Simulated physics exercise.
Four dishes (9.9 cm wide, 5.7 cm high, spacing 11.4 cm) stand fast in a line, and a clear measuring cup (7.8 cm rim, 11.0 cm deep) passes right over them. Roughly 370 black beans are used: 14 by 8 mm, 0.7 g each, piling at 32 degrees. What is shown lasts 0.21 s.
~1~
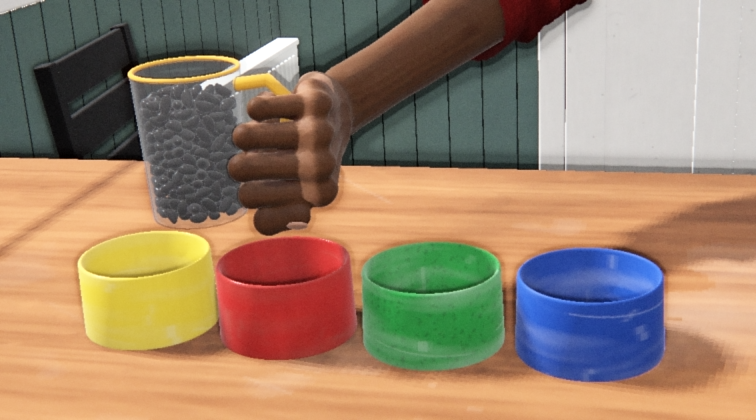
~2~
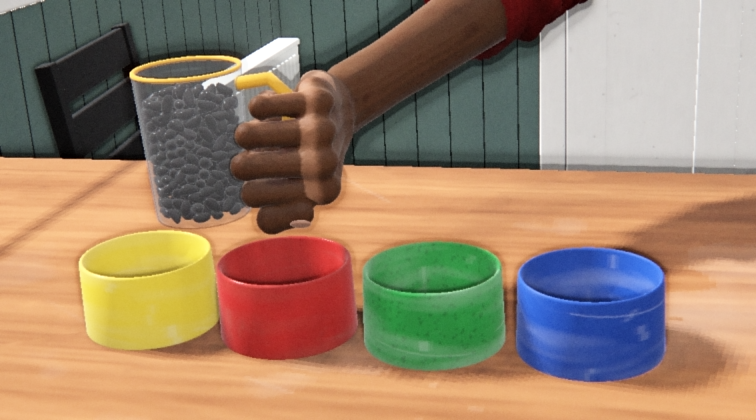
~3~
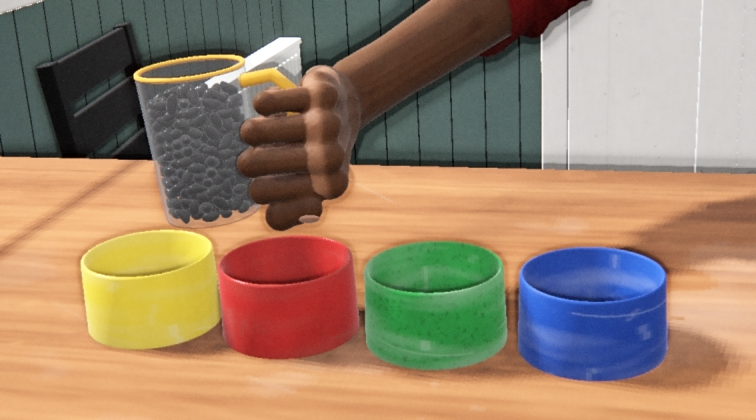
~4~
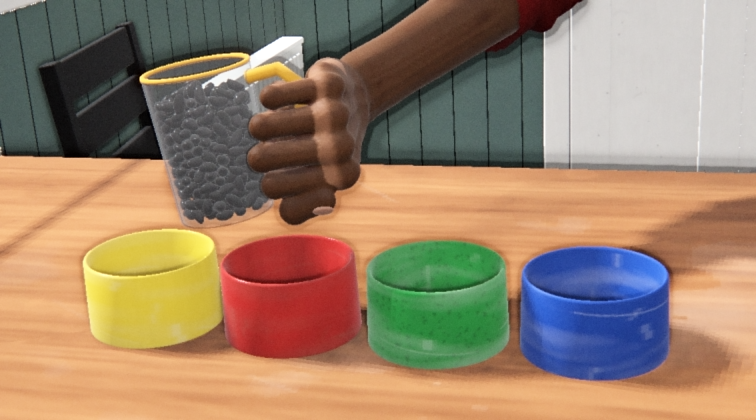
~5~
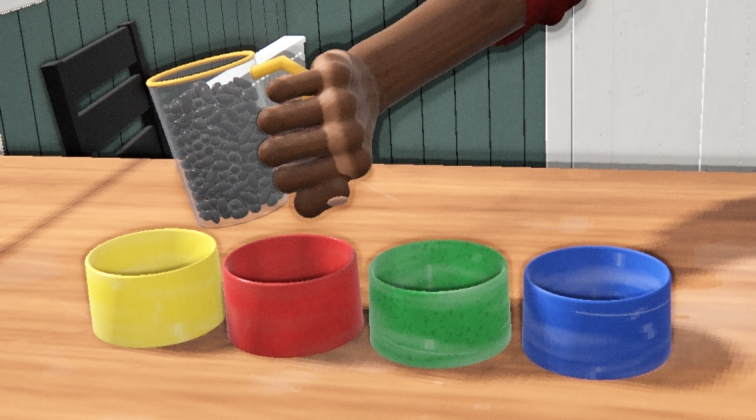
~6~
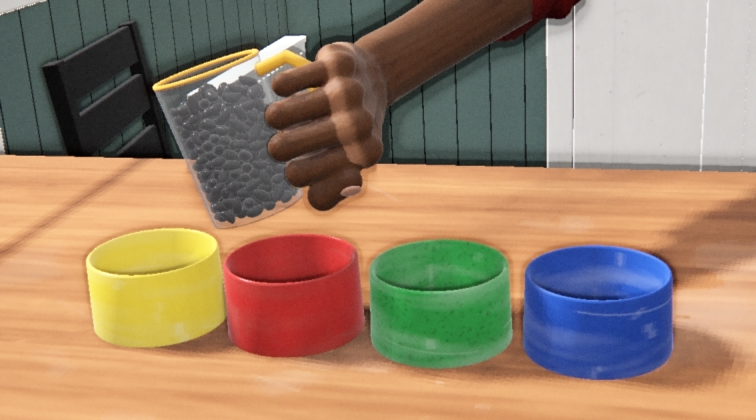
A dark-skinned hand in a red sleeve holds a clear measuring cup with a yellow rim, filled with black beans, above a wooden table seen from the front and slightly above. Yellow, red, green and blue dishes stand in a row from left to right, before dark green and white panelling. The hand moves the cup slightly rightward, gradually tilting it left, while the beans stay inside.
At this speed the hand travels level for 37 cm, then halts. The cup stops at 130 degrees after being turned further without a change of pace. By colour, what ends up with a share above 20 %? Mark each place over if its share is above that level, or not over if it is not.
Red: Not over, blue: Not over, green: Over, yellow: Not over, counter: Not over.
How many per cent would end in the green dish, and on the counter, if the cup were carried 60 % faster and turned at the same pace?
Then the green dish gets 10 and the counter 10.
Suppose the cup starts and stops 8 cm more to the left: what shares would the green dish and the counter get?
In that case, green: 0; counter: 10.
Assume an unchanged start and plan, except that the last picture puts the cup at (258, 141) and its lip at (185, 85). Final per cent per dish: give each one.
Red 0, blue 80, green 10, yellow 0.
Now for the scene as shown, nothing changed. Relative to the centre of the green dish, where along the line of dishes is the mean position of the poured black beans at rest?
Mean position: Around 2 cm toward smaller x from the centre.
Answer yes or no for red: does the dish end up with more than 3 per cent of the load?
Red - it holds.
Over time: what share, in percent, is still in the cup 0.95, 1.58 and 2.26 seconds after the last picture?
Close to 75, 0 and 0 per cent respectively.
Then, 0.95 s after the last picture, tilt 117 degrees; cup holds 75 %, red 10 %, green 5 %.
Then, 1.58 s after the last picture, tilt 130 degrees; cup holds 0 %, red 15 %, green 75 %.
Then, 2.26 s after the last picture, tilt 130 degrees; cup holds 0 %, red 15 %, green 75 %.
In the end, red 15 %, blue 0 %, green 75 %, yellow 0 %, counter 10 %.
